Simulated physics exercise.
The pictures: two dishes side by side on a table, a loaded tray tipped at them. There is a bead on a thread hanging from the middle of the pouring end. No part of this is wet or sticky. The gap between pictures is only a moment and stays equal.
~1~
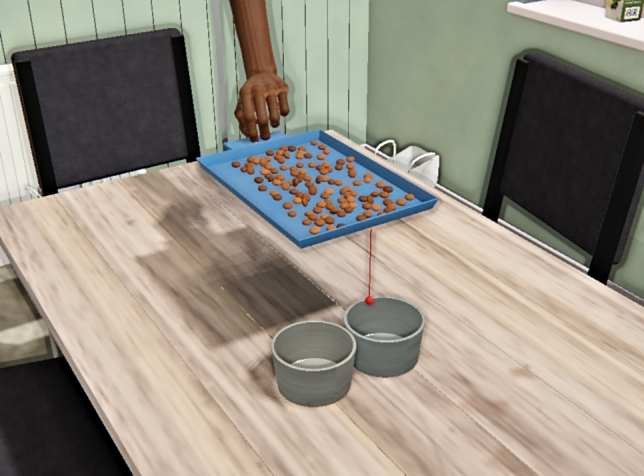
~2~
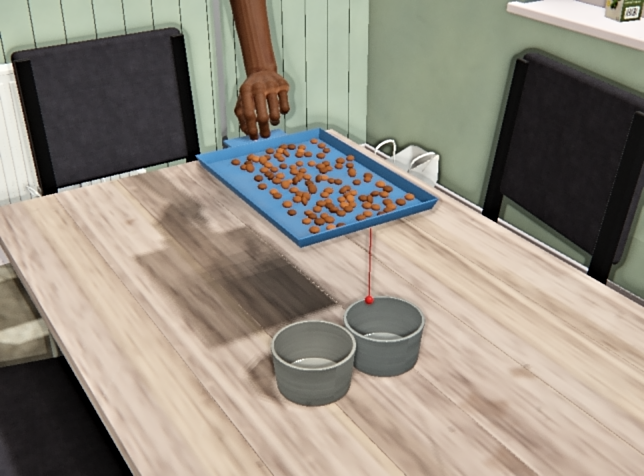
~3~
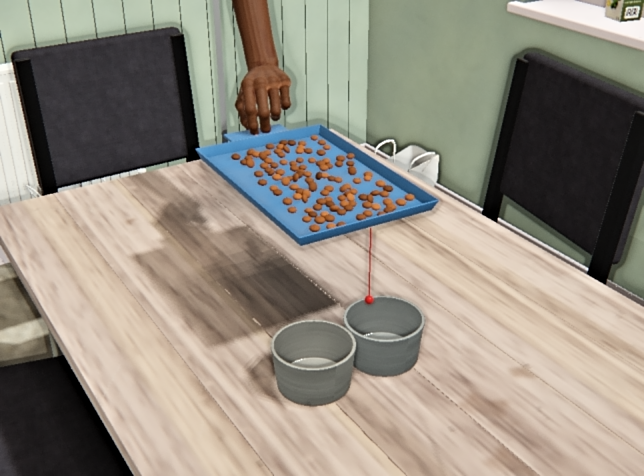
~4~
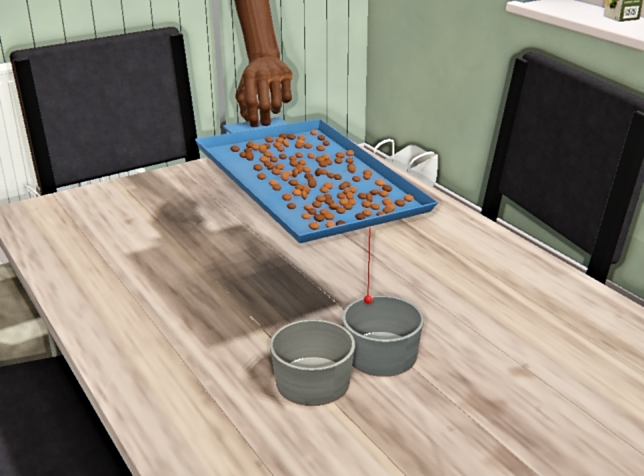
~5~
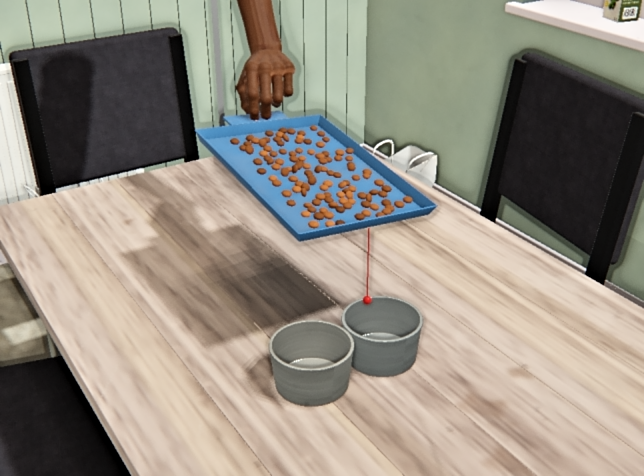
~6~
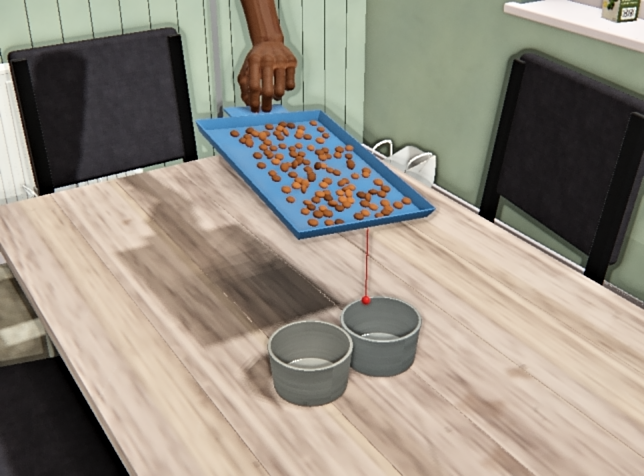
A hand gradually tilts a blue tray of brown kibble above two gray dishes.
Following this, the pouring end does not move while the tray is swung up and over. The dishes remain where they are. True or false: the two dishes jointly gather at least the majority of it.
False, they gather a minority.
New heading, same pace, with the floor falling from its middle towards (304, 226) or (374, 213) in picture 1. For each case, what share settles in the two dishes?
The first gives 90 %, the second 40 %.
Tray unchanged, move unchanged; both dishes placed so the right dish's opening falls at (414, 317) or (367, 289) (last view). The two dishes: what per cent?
Approximately 20 percent, followed by approximately 10 percent.
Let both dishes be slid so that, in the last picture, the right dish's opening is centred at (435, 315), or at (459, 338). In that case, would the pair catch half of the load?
The first try: Below a half. The second: Not half.
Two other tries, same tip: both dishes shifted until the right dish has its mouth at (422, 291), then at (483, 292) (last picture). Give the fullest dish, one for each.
Well, the first go goes to the rightmost dish, and the second to the leftmost dish.
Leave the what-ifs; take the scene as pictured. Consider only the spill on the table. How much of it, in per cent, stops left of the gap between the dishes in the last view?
That's roughly 0 per cent of the pieces.
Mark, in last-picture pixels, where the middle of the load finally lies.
Roughly at (432, 324), give or take.
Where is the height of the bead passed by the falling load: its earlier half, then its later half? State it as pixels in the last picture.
I'd say around (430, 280) at first, then around (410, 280).
Soon, tray tipped steeply; nearly all on the tray; a small part in the air.
A while on, tray tipped right over; a small part on the tray; a small part in the right dish; most outside both; a small part in the air.
Towards the end, tray tipped past a quarter turn; a small part in the right dish; nearly all outside both.
Finally, tray tipped past a quarter turn; none in the left dish; a small part in the right dish; nearly all outside both.
